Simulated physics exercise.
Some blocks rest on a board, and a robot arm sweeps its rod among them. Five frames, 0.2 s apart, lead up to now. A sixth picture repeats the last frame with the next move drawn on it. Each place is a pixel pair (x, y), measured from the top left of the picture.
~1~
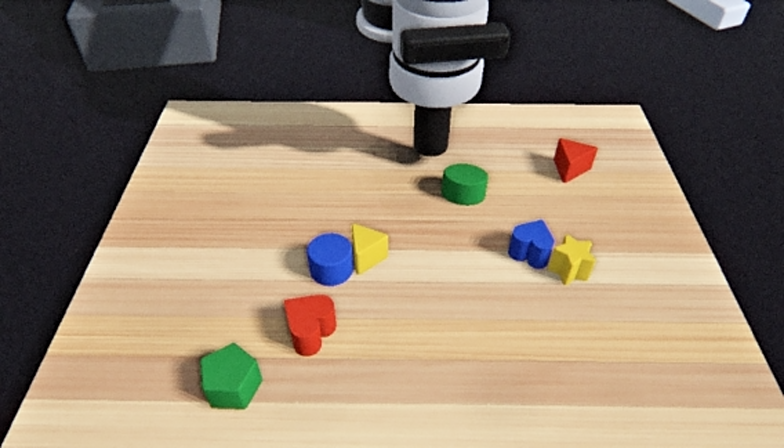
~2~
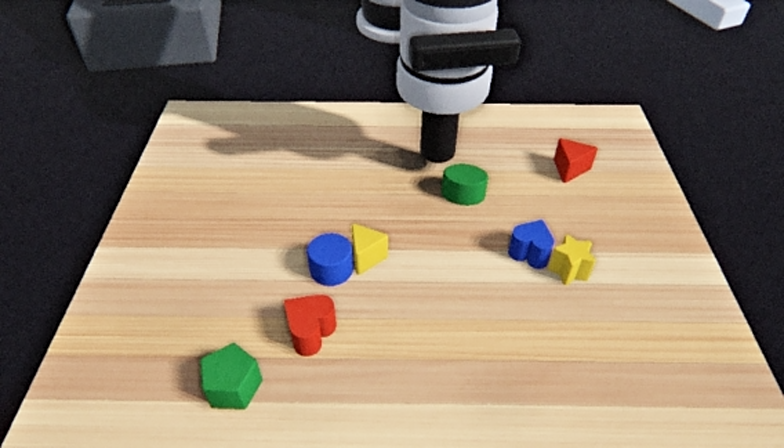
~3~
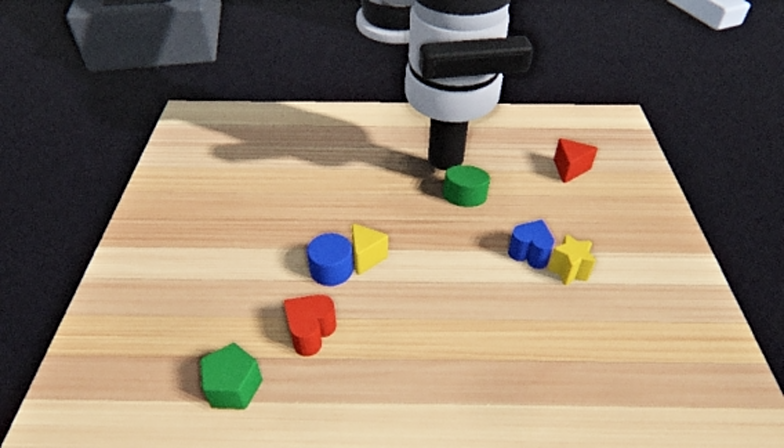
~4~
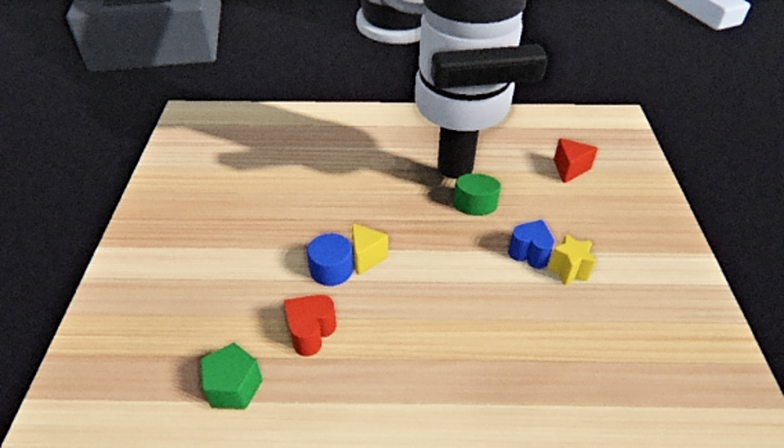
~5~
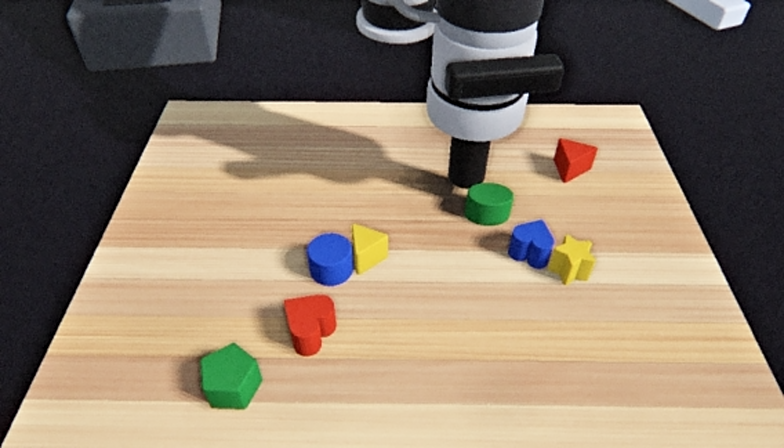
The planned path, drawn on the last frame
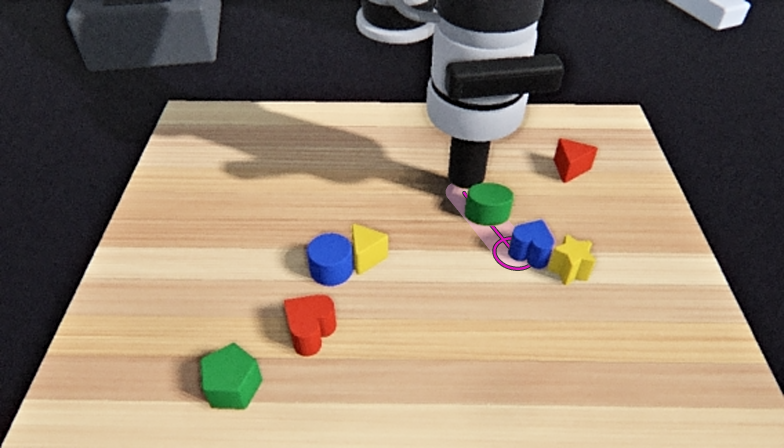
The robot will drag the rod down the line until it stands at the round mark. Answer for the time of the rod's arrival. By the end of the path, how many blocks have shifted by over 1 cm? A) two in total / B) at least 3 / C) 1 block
I choose B.
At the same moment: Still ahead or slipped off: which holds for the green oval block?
It stays ahead.
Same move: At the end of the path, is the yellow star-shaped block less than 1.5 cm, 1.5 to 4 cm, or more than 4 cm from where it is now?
The middle band: 1.5 to 4 cm.
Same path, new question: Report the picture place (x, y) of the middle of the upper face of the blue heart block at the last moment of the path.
My best guess is (571, 278).
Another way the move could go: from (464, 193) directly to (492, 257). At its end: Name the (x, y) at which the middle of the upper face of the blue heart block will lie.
At the end it should sit near (563, 260).
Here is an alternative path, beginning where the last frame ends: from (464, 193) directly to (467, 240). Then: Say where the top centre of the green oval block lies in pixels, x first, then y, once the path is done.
The middle of its upper face should be somewhere near (509, 214).
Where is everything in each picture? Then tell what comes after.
In the first frame, rod tip (431, 147); block tops, green oval block (466, 173); blue heart block (535, 233); yellow star-shaped block (576, 249).
In the second frame, rod (438, 153); blocks unchanged.
In the third frame, rod (446, 161); green oval block (468, 175).
In the fourth frame, rod (455, 169); green oval block (479, 183).
In the fifth frame, rod (466, 178); green oval block (491, 193); blue heart block (535, 233); yellow star-shaped block (576, 249).
Path on the board, from (464, 193) directly to (515, 253).
On the path given first. Halfway along, rod (491, 207); green oval block (524, 219), turned 25° anticlockwise; blue heart block (543, 242); yellow star-shaped block (580, 252), turned 20° anticlockwise.
At the end, rod (518, 239); green oval block (555, 251), turned 35° anticlockwise; blue heart block (571, 278); yellow star-shaped block (597, 260), turned 75° anticlockwise.
